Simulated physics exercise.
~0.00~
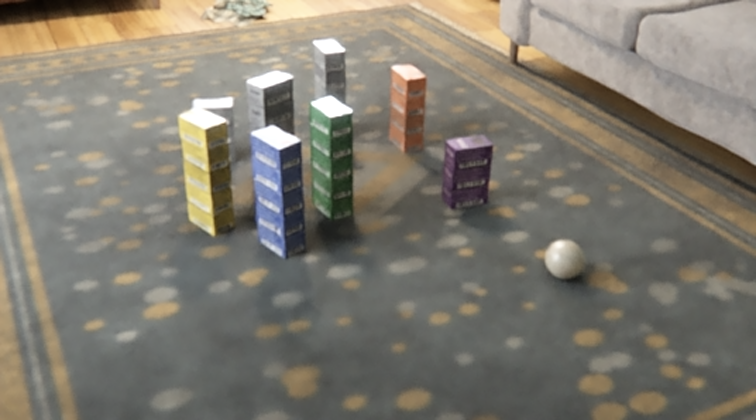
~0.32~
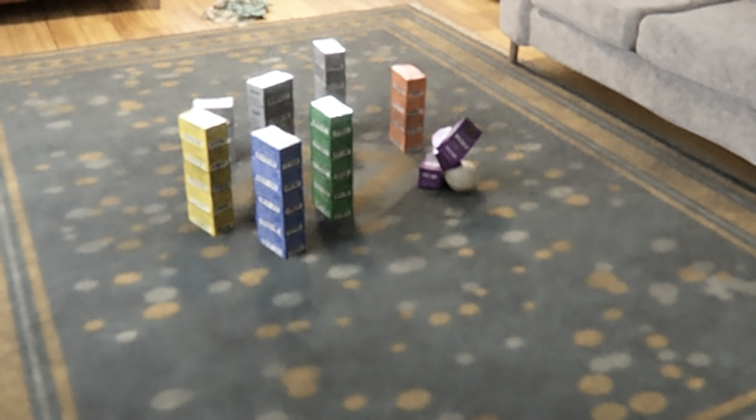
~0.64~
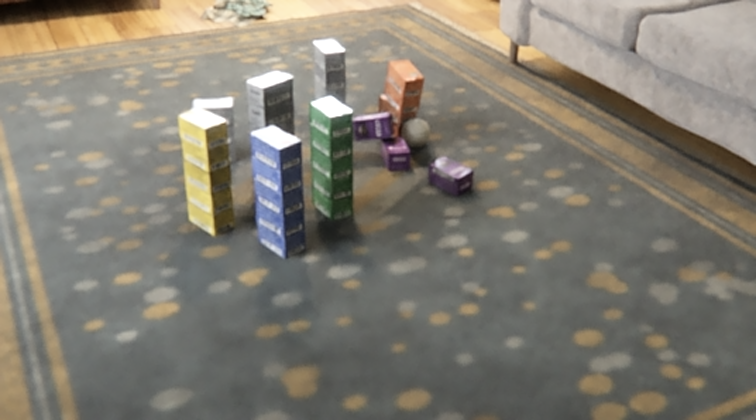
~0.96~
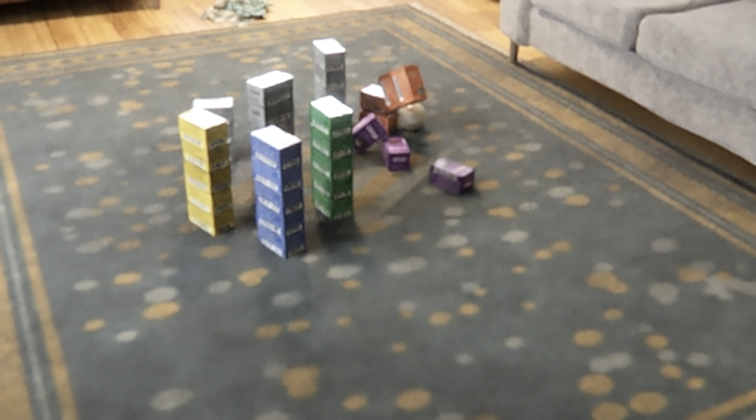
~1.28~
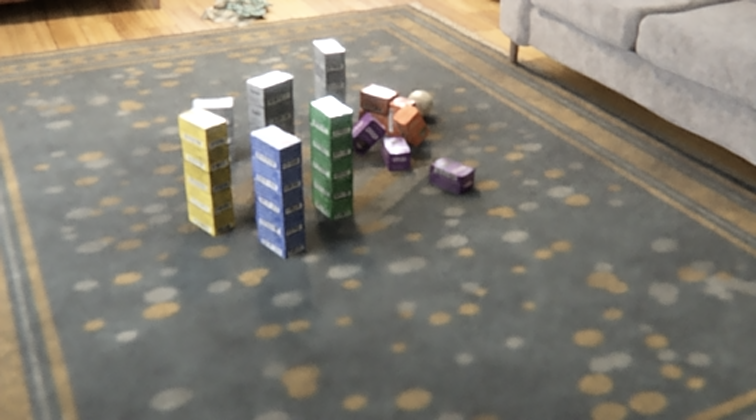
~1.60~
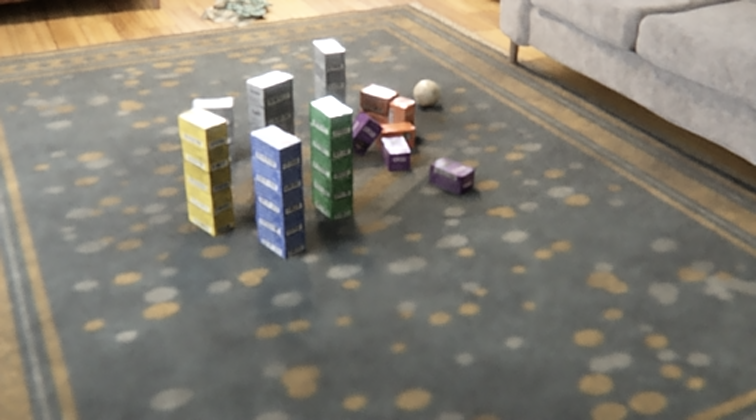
On a patterned rug, a pale ball rolling into the purple stack, then toppling the orange one, while the other stacks stay standing.
